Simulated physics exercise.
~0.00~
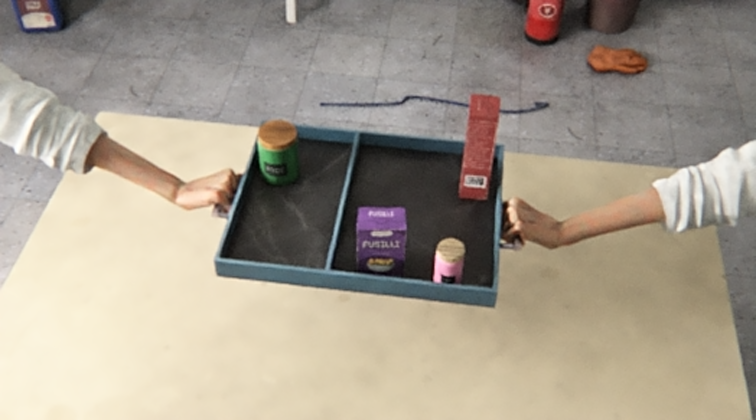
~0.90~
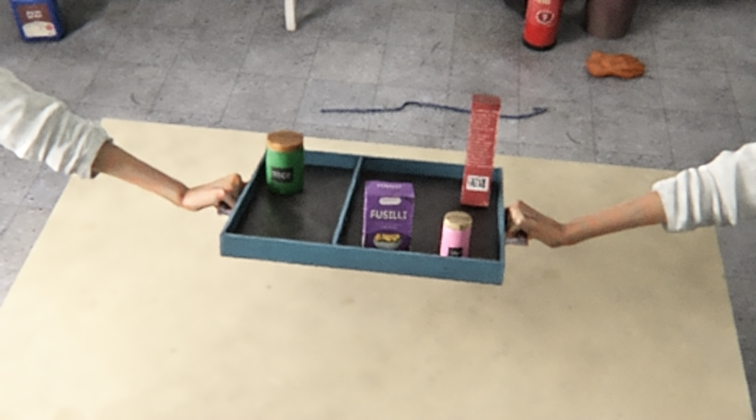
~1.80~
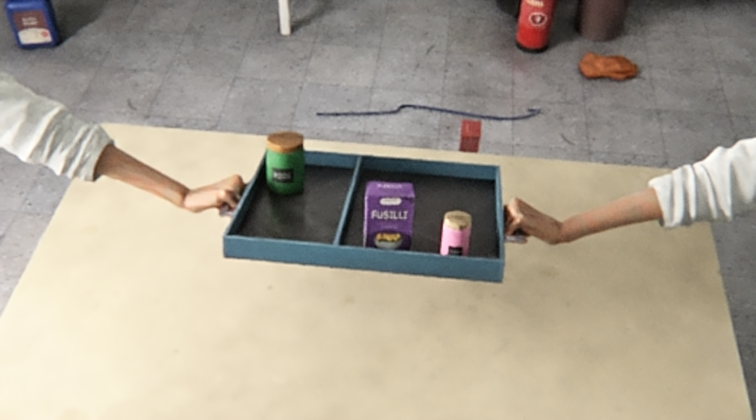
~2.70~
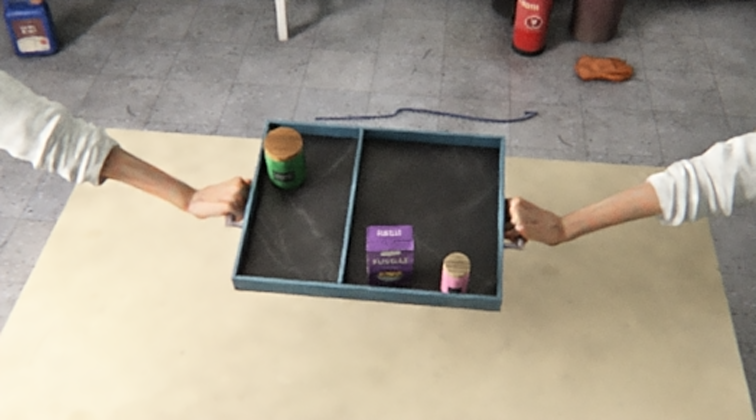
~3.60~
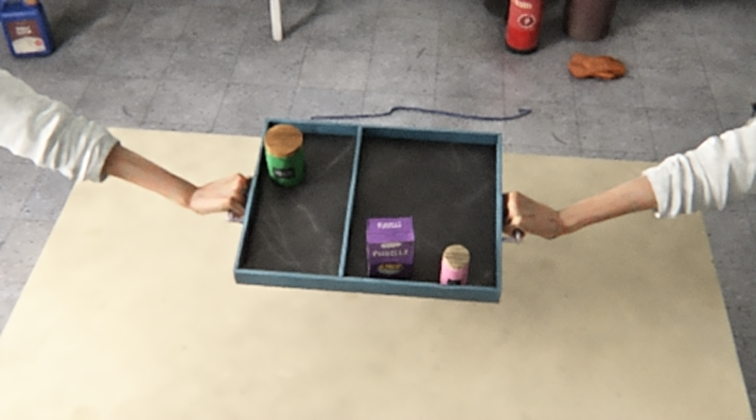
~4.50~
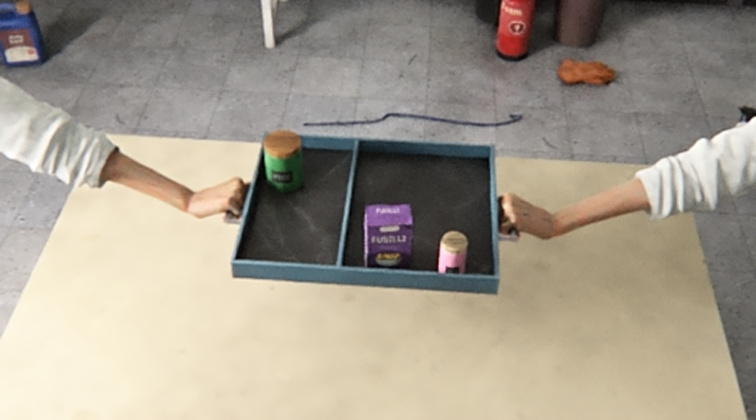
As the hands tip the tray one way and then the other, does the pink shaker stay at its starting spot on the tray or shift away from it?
The pink shaker stays at its starting spot, still standing near the tray's front edge once the tray is level again.
We see two hands tip a divided blue tray far edge down, and the tall red carton drops off beyond that edge, then the hands tilt it back toward the viewer and level it, with the green jar, purple packet and pink shaker still standing in place.
